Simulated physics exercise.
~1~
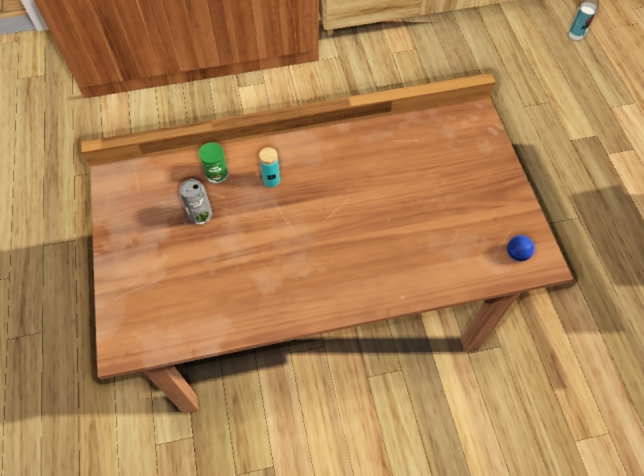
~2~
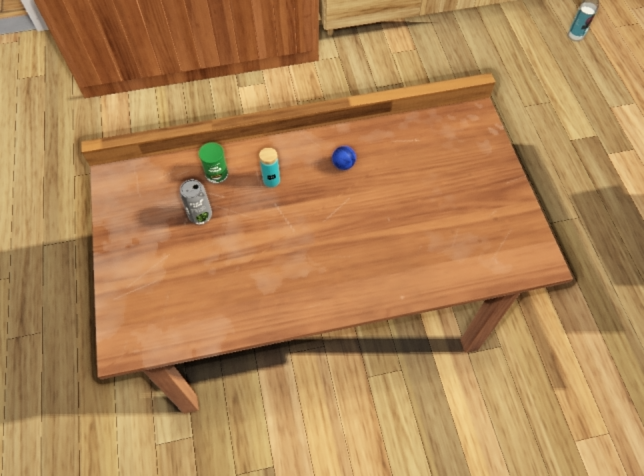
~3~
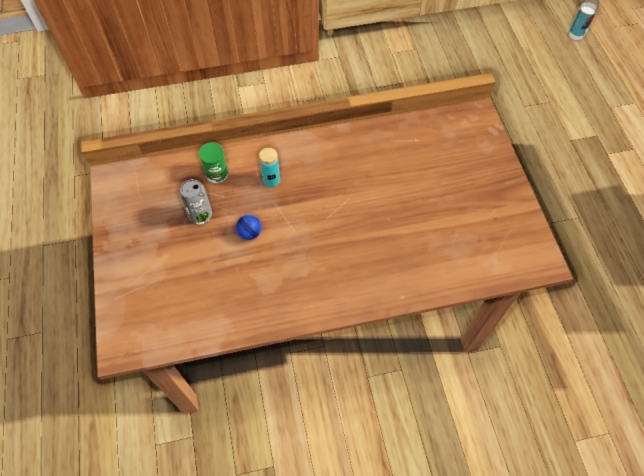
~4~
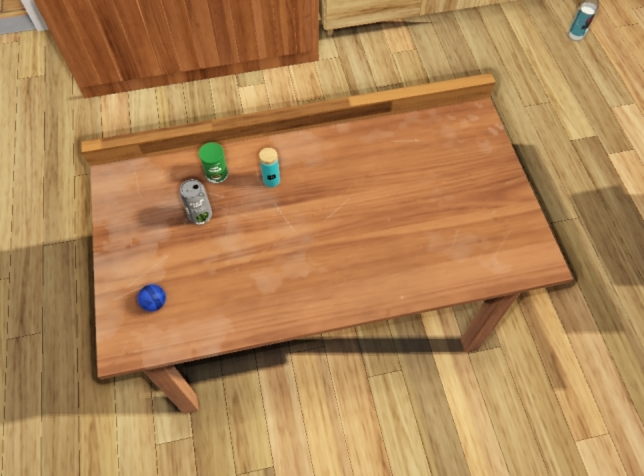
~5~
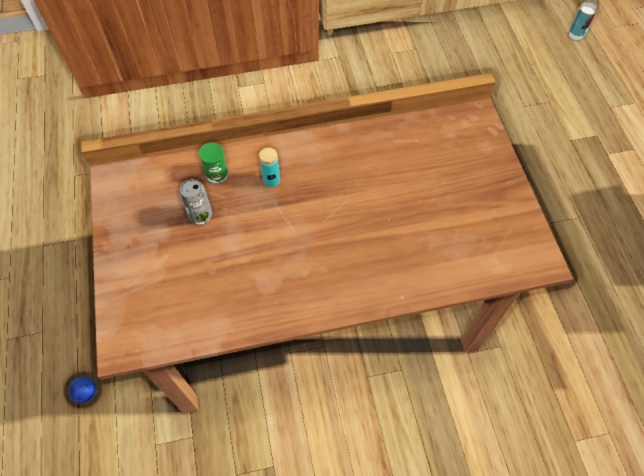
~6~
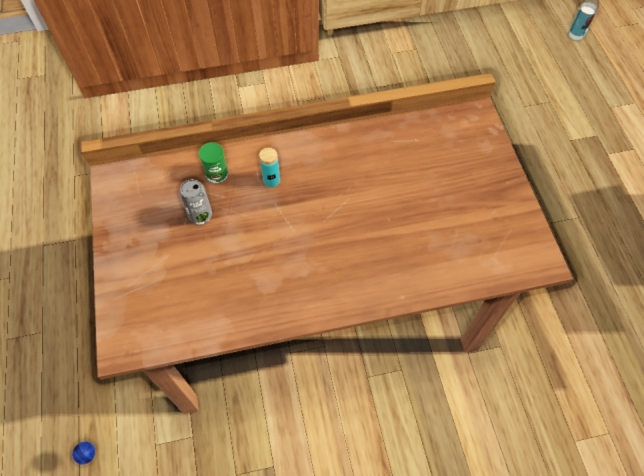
Blue ball rolling off a wooden table's far rail, passing the standing cans and shaker, and dropping to the floor at left.
